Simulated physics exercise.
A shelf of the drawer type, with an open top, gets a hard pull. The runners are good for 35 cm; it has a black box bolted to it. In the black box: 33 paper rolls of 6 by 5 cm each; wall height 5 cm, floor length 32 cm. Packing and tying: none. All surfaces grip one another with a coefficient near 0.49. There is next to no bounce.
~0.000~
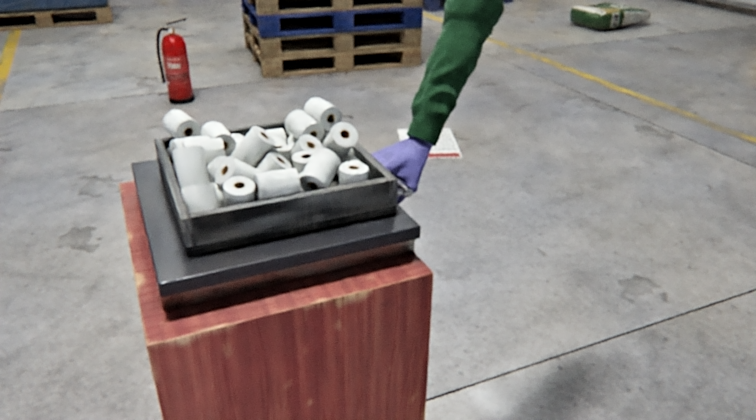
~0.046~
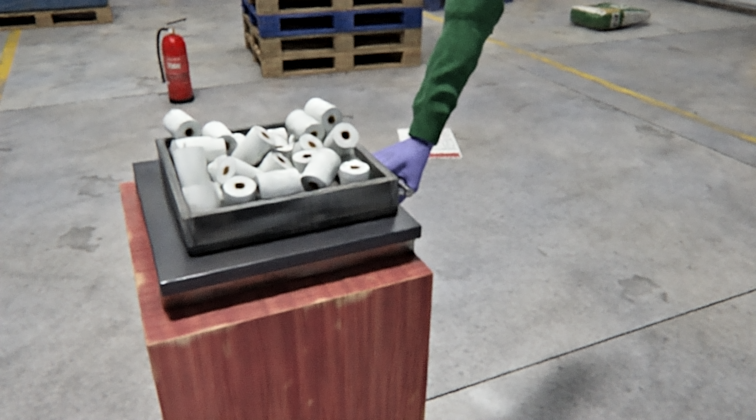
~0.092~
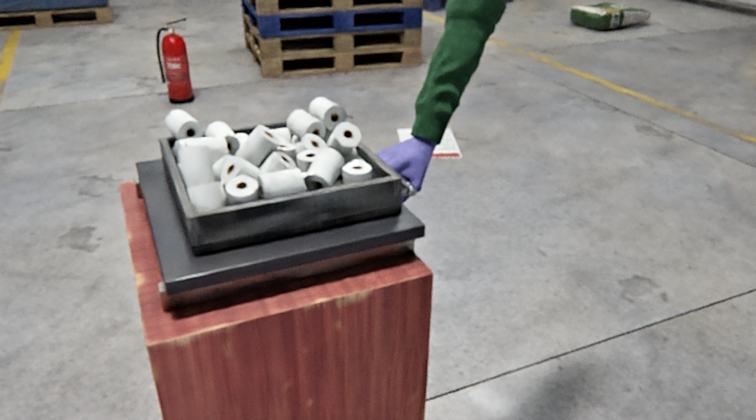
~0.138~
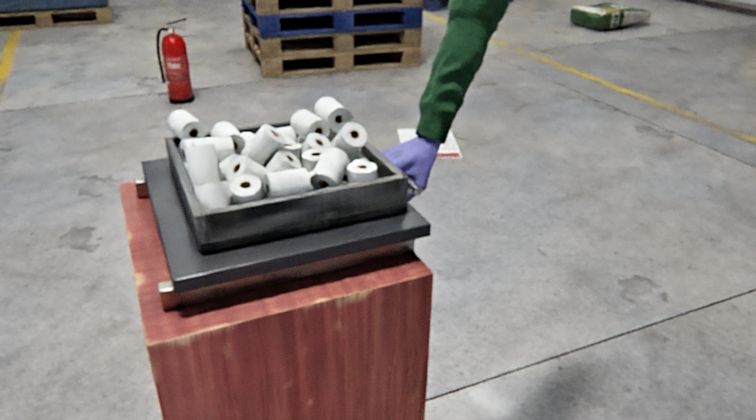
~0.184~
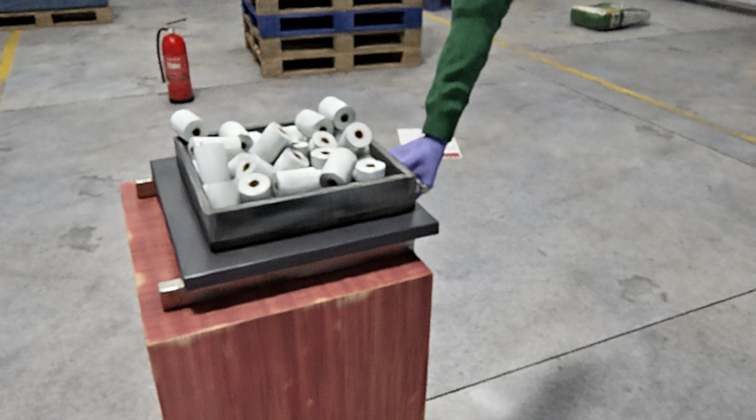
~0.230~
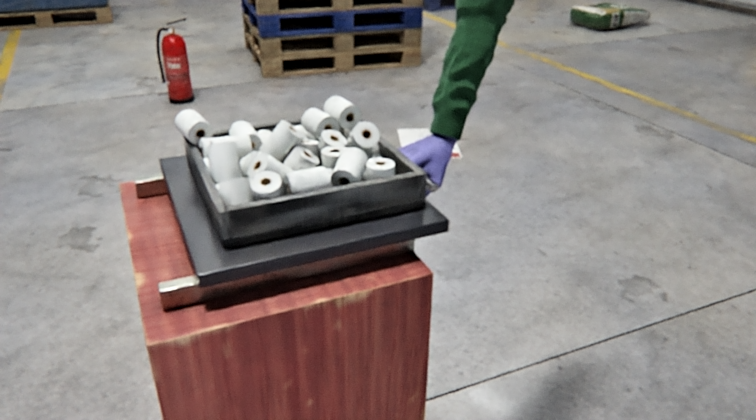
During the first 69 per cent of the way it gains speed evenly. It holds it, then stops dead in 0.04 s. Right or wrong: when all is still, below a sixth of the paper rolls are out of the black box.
Right.
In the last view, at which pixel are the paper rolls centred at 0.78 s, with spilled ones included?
They're centred near (450, 135).
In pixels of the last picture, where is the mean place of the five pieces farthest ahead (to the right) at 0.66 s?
The five leading pieces sit around (508, 126).
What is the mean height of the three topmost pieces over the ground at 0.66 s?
I'd put it close to 88 cm.
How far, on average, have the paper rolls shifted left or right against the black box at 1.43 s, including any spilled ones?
Roughly 2 cm rightwards, on average.
After 0.58 s, the shelf hits its stop.
After 0.66 s, the black box is down by 1 of 33.
After 0.78 s, the black box is down by 2 of 33.
After 1.00 s, the black box is down by 2 of 33.
Final count (at 1.43 s), the black box is down by 2 of 33. Asked share, 2 of 33, 6 per cent.
